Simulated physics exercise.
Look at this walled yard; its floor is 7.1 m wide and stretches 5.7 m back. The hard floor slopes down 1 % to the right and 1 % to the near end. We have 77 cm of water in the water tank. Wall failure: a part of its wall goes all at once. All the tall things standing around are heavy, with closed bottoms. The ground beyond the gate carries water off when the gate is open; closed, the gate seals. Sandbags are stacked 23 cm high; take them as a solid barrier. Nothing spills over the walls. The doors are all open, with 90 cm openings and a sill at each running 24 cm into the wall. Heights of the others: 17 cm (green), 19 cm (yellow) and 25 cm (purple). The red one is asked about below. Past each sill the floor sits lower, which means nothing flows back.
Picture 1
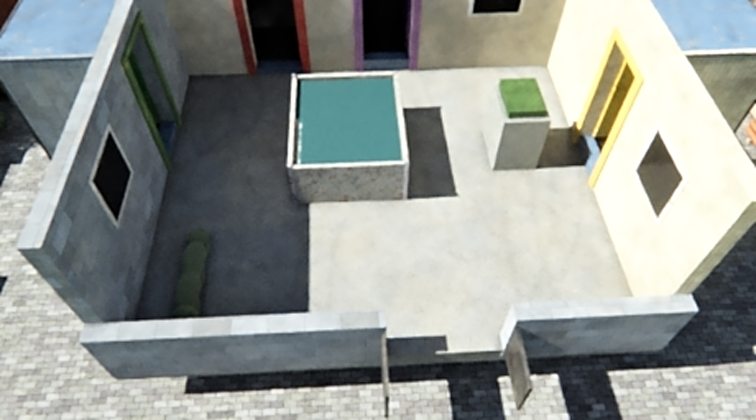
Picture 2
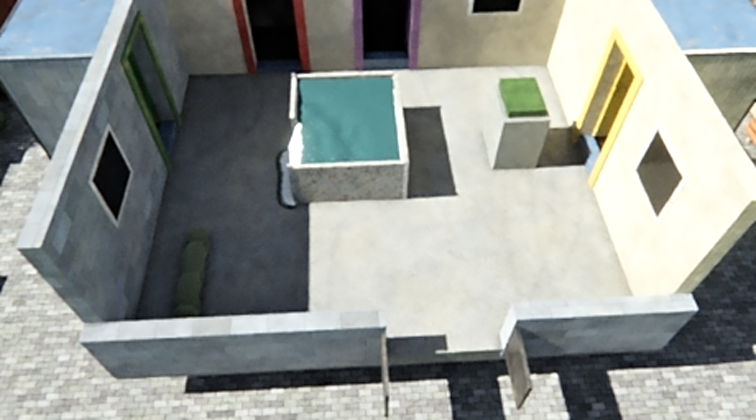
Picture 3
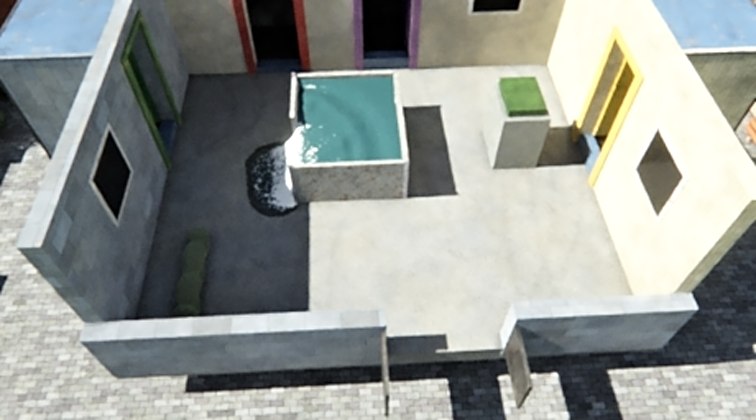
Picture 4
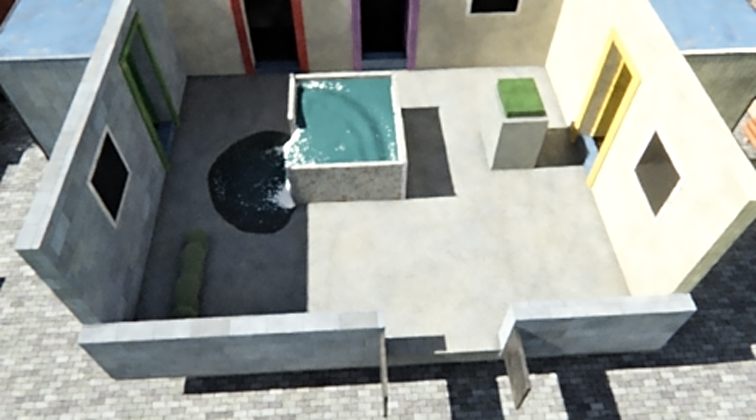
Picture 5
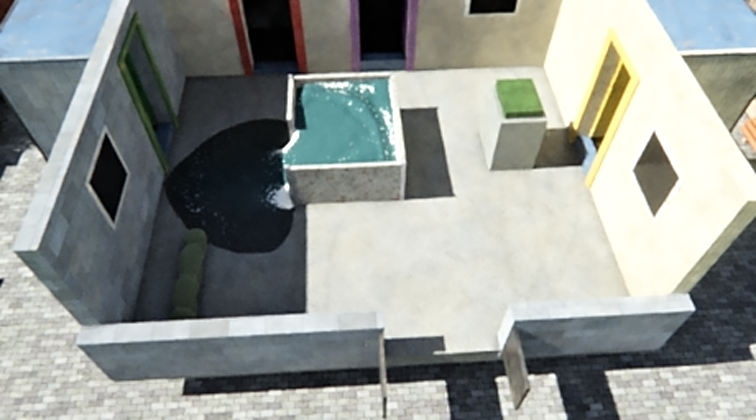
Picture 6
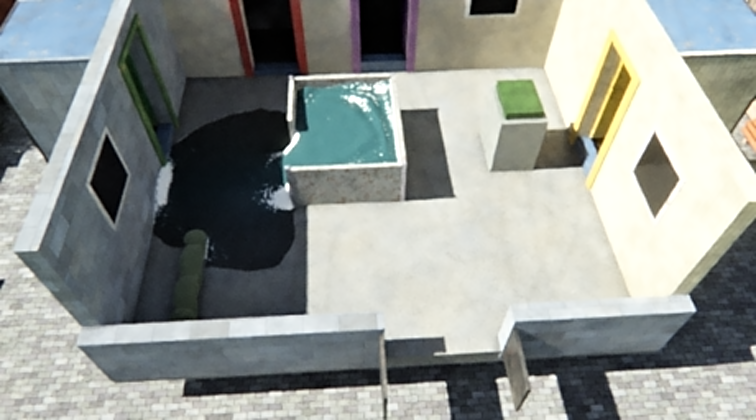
The clip opens on a walled yard with a square tank of still, teal water. Water then bursts from the tank's left side, foaming as it spills onto the floor, and a dark pool widens leftward, reaching the left wall and the low green mound while the tank's surface ripples and sinks.
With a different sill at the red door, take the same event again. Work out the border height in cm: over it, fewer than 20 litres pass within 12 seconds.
Border at about 6.5 cm.
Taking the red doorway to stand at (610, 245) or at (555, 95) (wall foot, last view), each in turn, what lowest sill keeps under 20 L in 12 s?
Around 9.0 and 11.0 cm respectively.
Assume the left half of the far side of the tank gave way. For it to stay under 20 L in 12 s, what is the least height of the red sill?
With that break, close to 33 cm.
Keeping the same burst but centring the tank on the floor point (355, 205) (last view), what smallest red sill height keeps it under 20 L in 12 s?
It must be around 10.0 cm tall.
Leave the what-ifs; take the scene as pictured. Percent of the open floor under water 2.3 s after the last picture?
I'd estimate about 40 percent.
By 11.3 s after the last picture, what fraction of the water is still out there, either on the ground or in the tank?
Something near 92 out of a hundred parts.
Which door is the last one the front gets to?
Last comes the yellow one.
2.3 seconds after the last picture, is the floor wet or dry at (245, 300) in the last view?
At that moment it's submerged.
Then, 0.7 s after the last picture water covers 20 % of the floor, deepest (46 cm) near (165, 232); it has not reached the red door.
Then, 2.3 s after the last picture water covers 40 % of the floor, deepest (35 cm) near (172, 327); 9 cm at the red door, 0 litres in over its 12 cm sill.
Then, 11.3 s after the last picture water covers 95 % of the floor, deepest (14 cm) near (638, 327); 4 cm at the red door, 0 litres in over its 12 cm sill.
At the red door as built, the water peaked near 10 cm, 3.1 s after the last picture.
Run again over the same 12 s with other heights there, 31 litres in over 5.5 cm, 11 litres over 7.5 cm. The limit of 20 litres is kept from about 6.5 cm up.
